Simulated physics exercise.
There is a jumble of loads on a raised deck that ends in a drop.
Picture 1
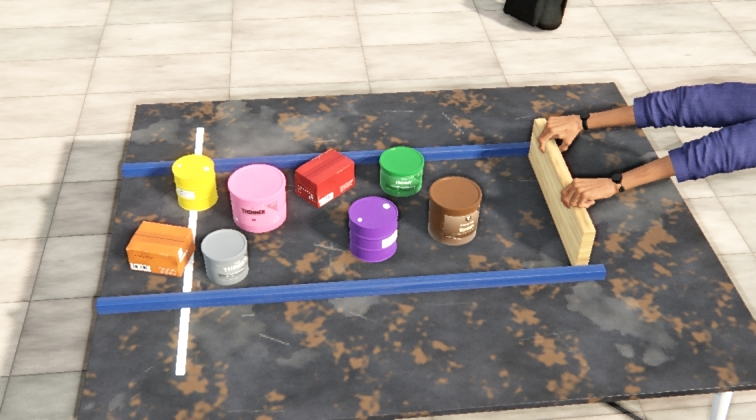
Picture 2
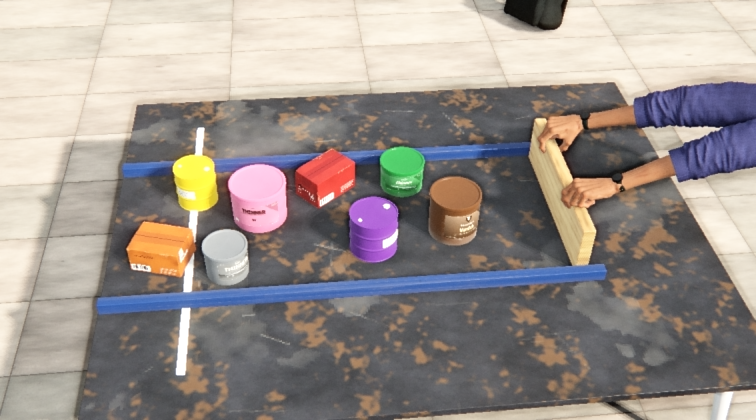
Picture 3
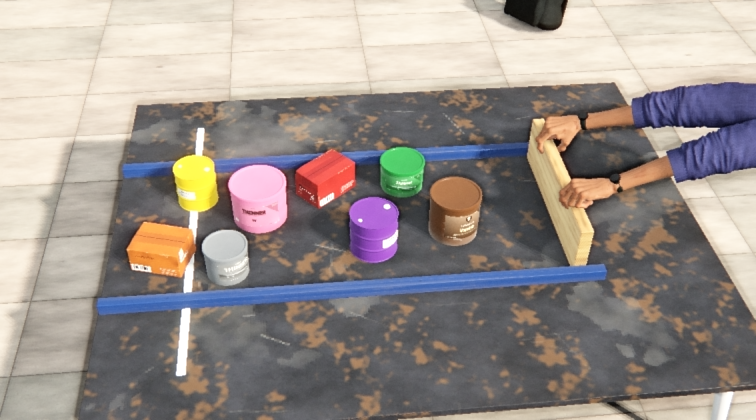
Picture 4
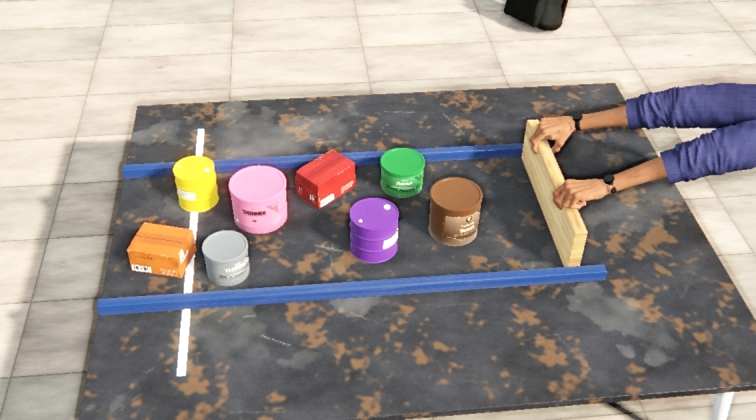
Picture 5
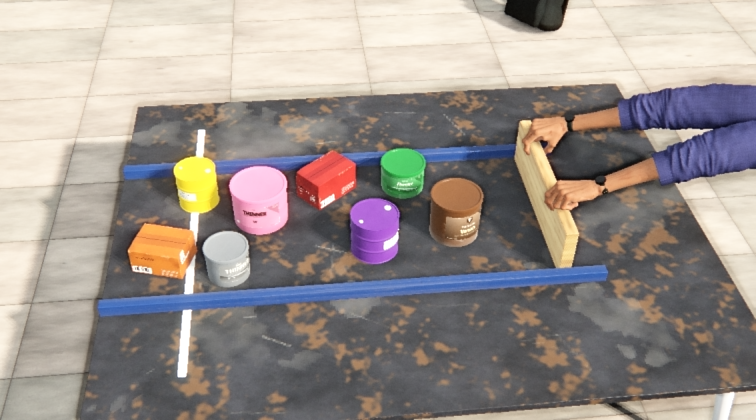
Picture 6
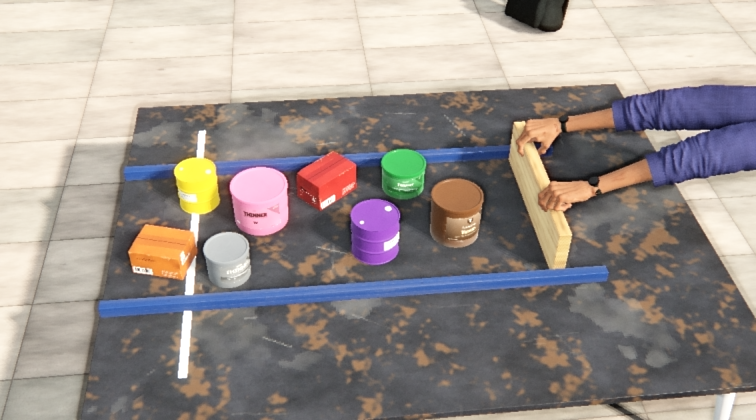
On a dark, rust-mottled tabletop, two blue rails run on either side of eight colourful containers, with a white tape line crossing at the left. Two hands grip a wooden plank at the right, at first holding it nearly still, then sliding it a short way left, while the containers stay put.
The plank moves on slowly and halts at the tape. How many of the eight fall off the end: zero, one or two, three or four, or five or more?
So the tally of ones that come down is one, perhaps two, really.
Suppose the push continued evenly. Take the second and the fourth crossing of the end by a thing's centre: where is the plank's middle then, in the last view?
At (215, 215) for the second, at (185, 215) for the fourth.
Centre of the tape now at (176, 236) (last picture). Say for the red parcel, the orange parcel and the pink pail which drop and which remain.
The red parcel is gone, the orange parcel is gone, the pink pail is gone.
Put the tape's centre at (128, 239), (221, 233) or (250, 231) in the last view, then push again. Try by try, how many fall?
Result per try: 8; 0; 0.
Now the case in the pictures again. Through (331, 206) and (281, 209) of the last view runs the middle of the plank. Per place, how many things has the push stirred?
At the first point the count is 5, at the second it's 7.
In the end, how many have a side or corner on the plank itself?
The number is 3.
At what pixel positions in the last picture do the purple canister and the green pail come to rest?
They end up close to (163, 262) and (174, 186).
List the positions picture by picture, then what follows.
In the first frame, orange parcel (162, 249); yellow canister (196, 183); grey pail (226, 258); plank (559, 190); tape (192, 232).
In the second frame, yellow canister (196, 183); green pail (402, 172).
In the third frame, grey pail (226, 258); plank (557, 191).
In the fourth frame, orange parcel (162, 250); brown pail (455, 212).
In the fifth frame, yellow canister (197, 185); red parcel (326, 180).
In the sixth frame, orange parcel (164, 252); yellow canister (198, 186); grey pail (228, 260); plank (537, 194); tape (194, 235).
Early on, none off yet; orange parcel at rest near (164, 252); yellow canister at rest near (198, 186); grey pail at rest near (228, 260).
A while later, none off yet; orange parcel travelled a little near (149, 250); yellow canister travelled about its own width near (159, 189); grey pail travelled about its own width near (187, 264).
Finally, the number that fall off is one or two; lost, yellow canister and orange parcel.
